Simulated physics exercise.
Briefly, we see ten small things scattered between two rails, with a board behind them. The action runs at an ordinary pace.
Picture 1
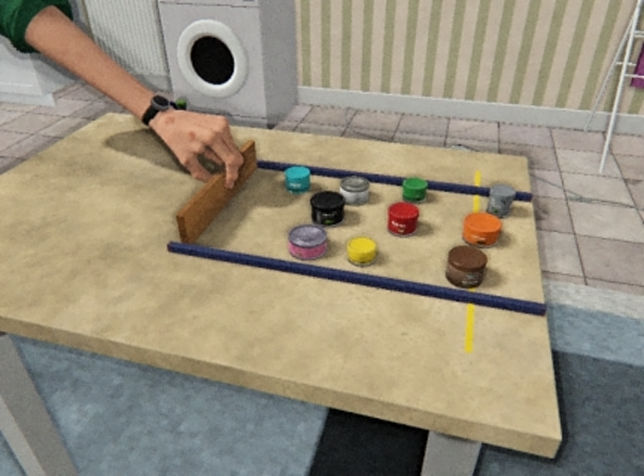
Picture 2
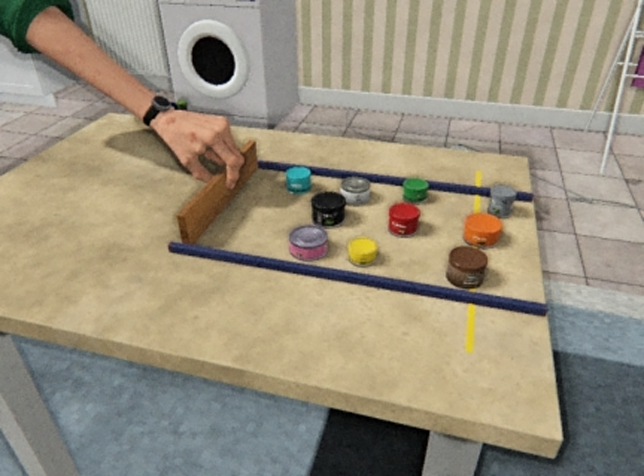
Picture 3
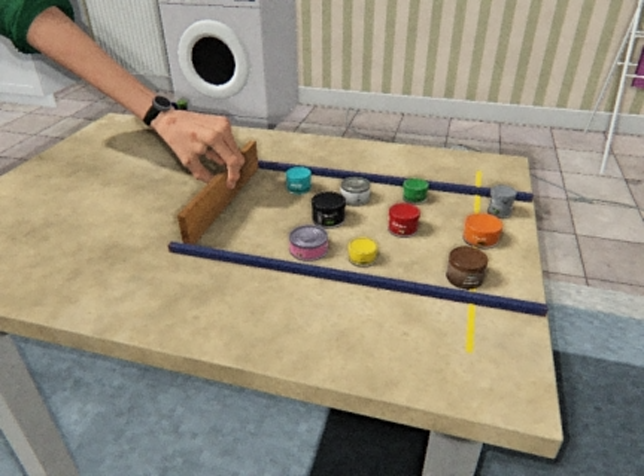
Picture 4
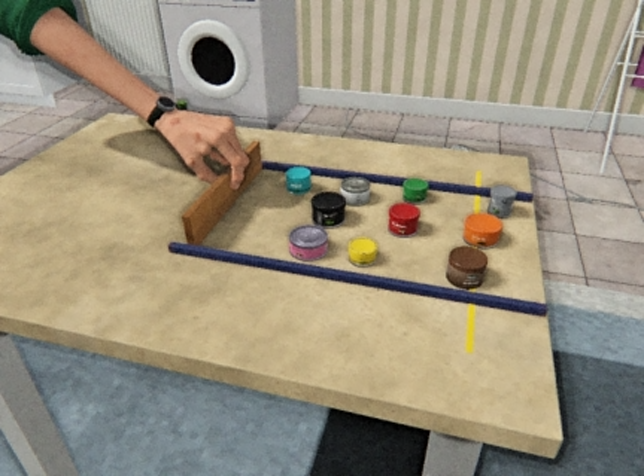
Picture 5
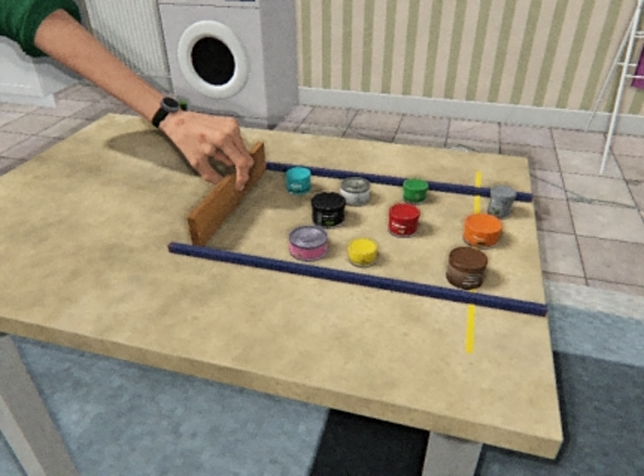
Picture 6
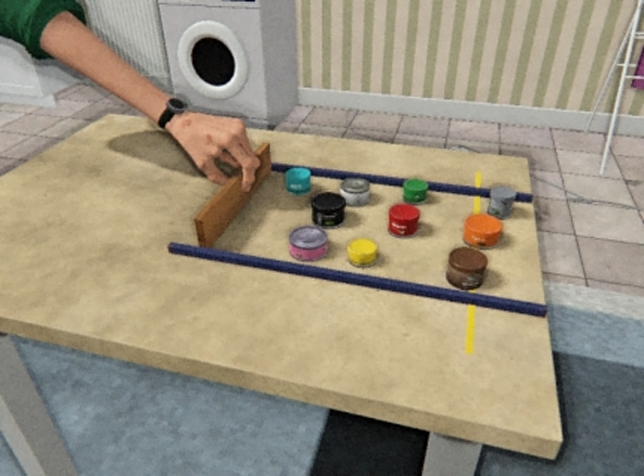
A hand gripping a wooden board rests almost still at the left end of two blue rails on a table, behind ten small, colourful containers. Then the hand slides the board slowly a short way to the right between the rails, nearer the containers, which stay where they are.
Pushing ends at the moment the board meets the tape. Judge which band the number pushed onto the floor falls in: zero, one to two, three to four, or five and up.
The push will send just one or two off the table.
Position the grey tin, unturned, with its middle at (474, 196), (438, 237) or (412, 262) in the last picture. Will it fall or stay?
Try one it is not knocked off; try two it is not knocked off; try three it is not knocked off.
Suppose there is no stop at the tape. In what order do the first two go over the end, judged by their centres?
The order is the orange tin, then the brown tub.
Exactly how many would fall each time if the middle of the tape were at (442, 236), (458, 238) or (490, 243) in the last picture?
Per try: 0; 1; 4.
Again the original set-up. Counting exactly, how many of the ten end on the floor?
Result - number fallen: 2.
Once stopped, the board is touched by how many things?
That comes to 4.
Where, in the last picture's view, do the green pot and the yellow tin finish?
The first sits around (511, 200), while the other sits around (533, 283).
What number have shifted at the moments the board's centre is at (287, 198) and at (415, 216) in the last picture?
1 at one spot and 9 at the other.
A little later, none off yet; grey tin at rest near (501, 203); orange tin at rest near (482, 232); brown tub at rest near (466, 269).
Next, none off yet; grey tin at rest near (501, 203); orange tin shifted about its own width near (518, 235); brown tub shifted about its own width near (516, 280).
When it is over, the number that fall off is one or two; down, brown tub and orange tin.
